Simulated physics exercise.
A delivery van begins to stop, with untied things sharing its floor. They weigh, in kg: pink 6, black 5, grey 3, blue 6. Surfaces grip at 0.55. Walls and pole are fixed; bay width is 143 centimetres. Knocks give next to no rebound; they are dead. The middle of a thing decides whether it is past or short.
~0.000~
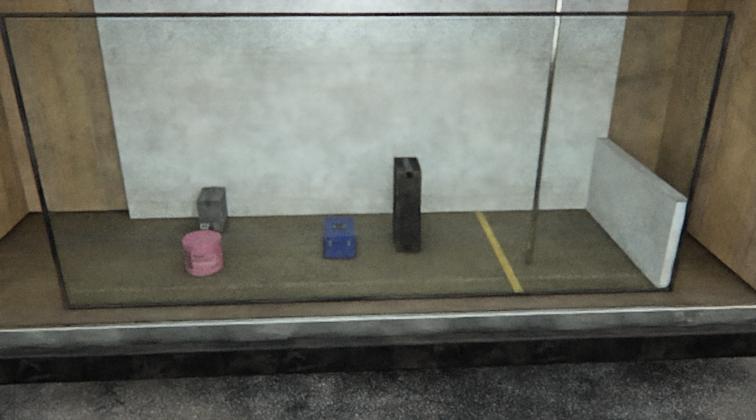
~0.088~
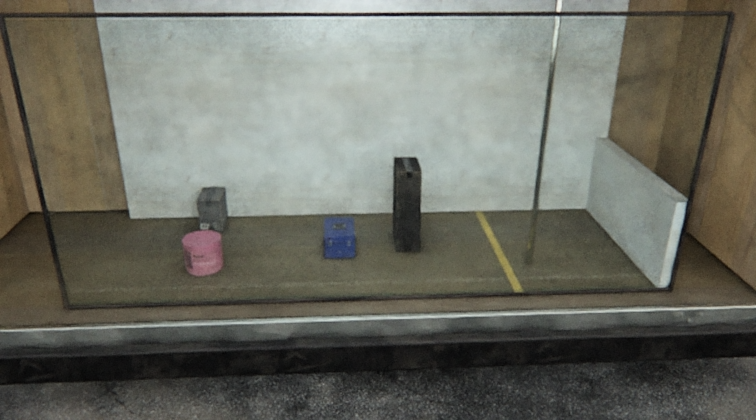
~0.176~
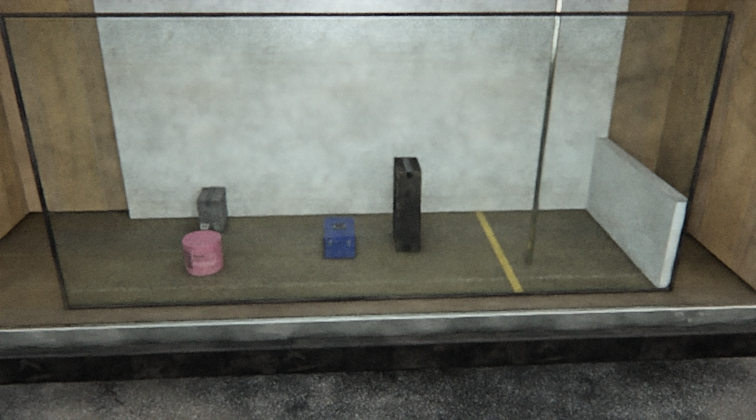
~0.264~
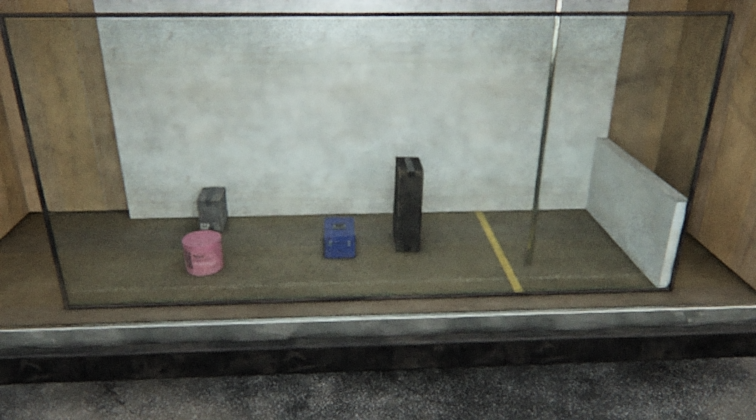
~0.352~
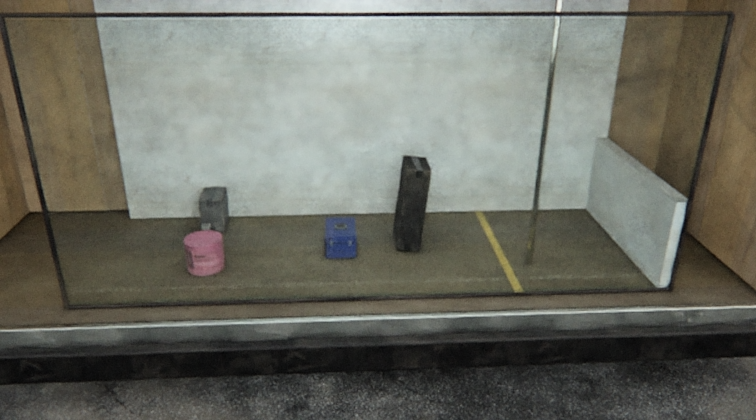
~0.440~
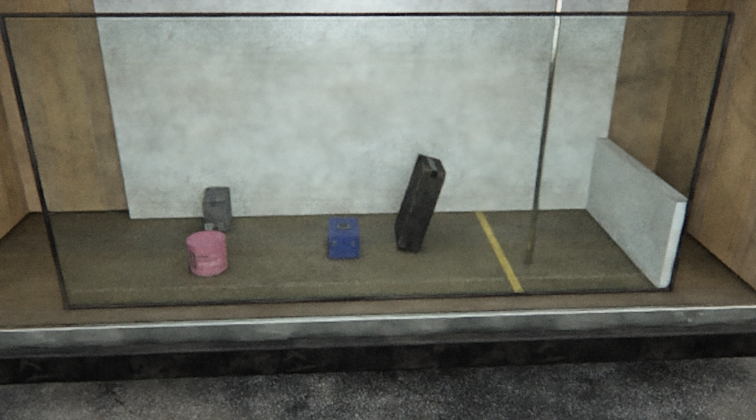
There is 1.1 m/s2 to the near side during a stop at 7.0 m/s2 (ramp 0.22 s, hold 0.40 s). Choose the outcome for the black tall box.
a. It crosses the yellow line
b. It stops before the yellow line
Answer: A.
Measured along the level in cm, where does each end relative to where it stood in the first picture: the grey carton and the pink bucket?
Lab note: Grey carton shifted 35, pink bucket shifted 30.
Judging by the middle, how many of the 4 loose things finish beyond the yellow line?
1 of the loose things.
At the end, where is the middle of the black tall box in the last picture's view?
It ends up near pixel (514, 232) in the last picture.
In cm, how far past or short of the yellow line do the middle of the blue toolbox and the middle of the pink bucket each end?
Blue toolbox short by 100, pink bucket short by 200.
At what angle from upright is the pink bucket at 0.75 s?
It is tilted about 0° from upright.
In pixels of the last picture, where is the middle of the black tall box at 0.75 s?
You'd see it close to (482, 230) then.
After 0.75 s the black tall box is 10 cm short of the yellow line, tilted 90°, near (482, 230) in the last picture's view; the grey carton 209 cm short of the yellow line, tilted 0°.
After 1.15 s the black tall box is 16 cm past the yellow line, tilted 90°, near (514, 232) in the last picture's view; the grey carton 197 cm short of the yellow line, tilted 0°.
After 1.65 s the black tall box is 16 cm past the yellow line, tilted 90°, near (514, 232) in the last picture's view.
When all is still (1.9 s), pink bucket stops short of the yellow line; black tall box crosses the yellow line; grey carton stops short of the yellow line; blue toolbox stops short of the yellow line.
